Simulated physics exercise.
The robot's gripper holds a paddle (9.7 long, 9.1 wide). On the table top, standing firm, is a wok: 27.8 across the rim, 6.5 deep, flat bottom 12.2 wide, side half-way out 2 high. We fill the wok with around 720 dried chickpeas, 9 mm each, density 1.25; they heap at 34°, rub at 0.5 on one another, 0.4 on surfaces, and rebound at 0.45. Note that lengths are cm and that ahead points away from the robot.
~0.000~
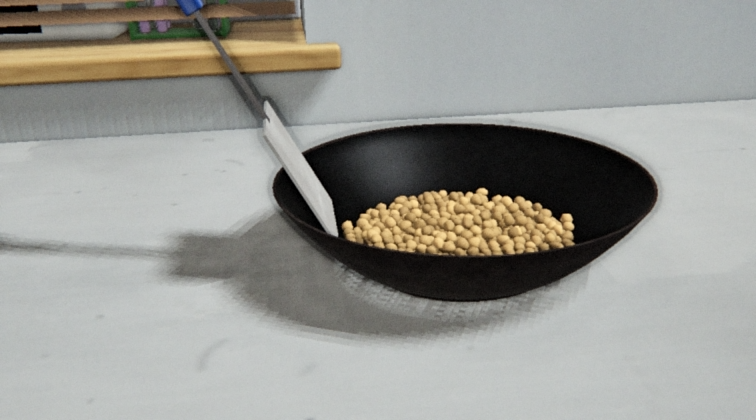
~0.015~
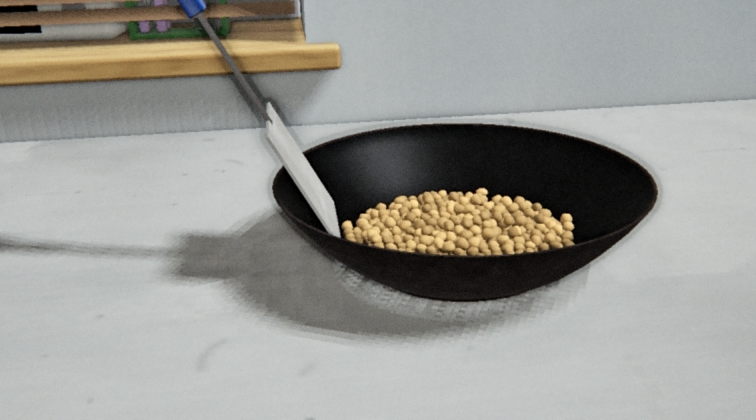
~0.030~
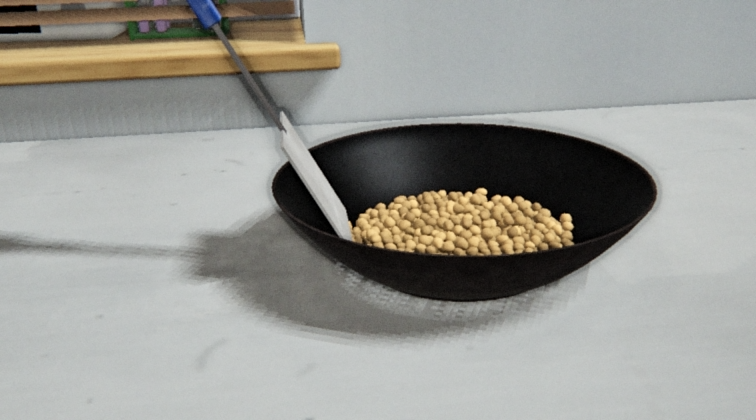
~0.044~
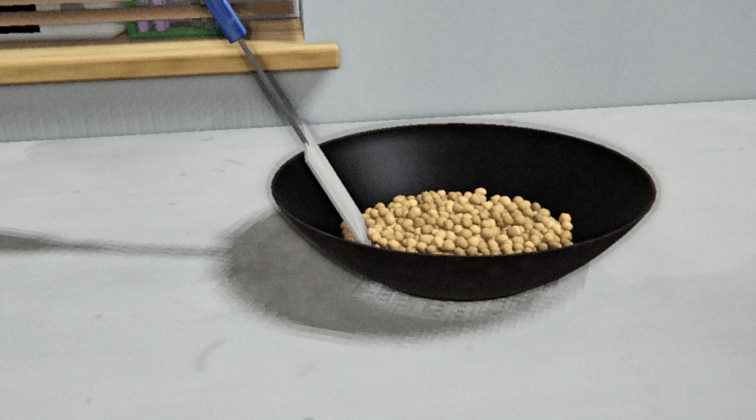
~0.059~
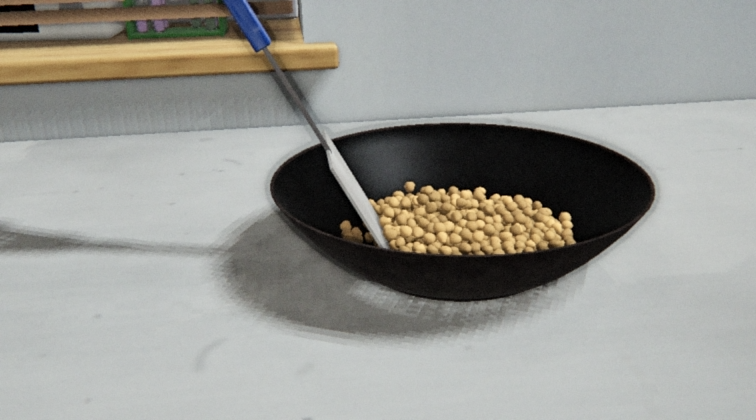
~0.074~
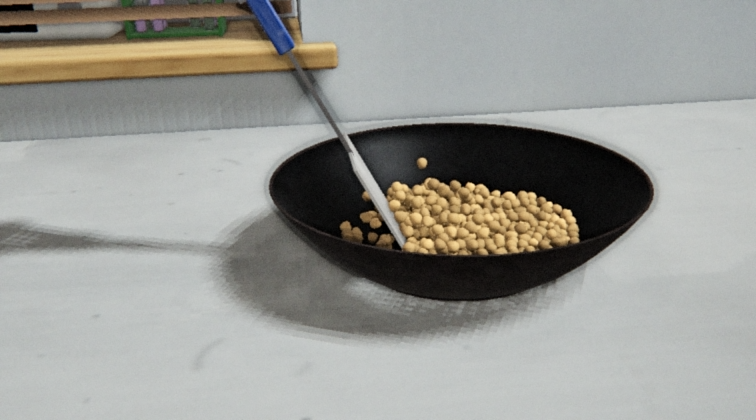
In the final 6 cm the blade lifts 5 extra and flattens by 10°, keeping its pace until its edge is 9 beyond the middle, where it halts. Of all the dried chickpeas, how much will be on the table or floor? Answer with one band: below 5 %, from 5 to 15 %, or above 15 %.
Above 15 %.
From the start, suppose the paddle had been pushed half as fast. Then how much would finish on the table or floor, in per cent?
Estimate: Near 5 %.
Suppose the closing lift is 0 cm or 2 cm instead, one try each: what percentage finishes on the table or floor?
35 and 40 %.
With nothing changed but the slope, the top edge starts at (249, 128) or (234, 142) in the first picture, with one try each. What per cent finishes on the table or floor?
First try around 30 percent, second around 30 percent.
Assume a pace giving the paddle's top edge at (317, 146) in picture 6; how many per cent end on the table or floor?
Estimate: Close to 15 %.
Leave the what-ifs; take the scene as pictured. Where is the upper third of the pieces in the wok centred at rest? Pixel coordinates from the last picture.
Pixel estimate: About (554, 215).
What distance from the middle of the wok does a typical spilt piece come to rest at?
Roughly 56 centimetres.
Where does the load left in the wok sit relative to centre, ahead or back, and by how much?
Ahead, by around 3.5 cm.
By 0.11 s, sloping 62°, highest piece 10 above the table; 715 in the wok.
By 0.15 s, sloping 59°, highest piece 12 above the table; 714 in the wok, 1 on the blade or in flight.
By 0.36 s, sloping 52°, highest piece 17 above the table; 510 in the wok, 48 on the table or floor, 157 on the blade or in flight.
By 1.41 s, sloping 52°, highest piece 5 above the table; 510 in the wok, 205 on the table or floor.
Final count, 510 in the wok, 205 on the table or floor. That is 29 % on the table or floor.
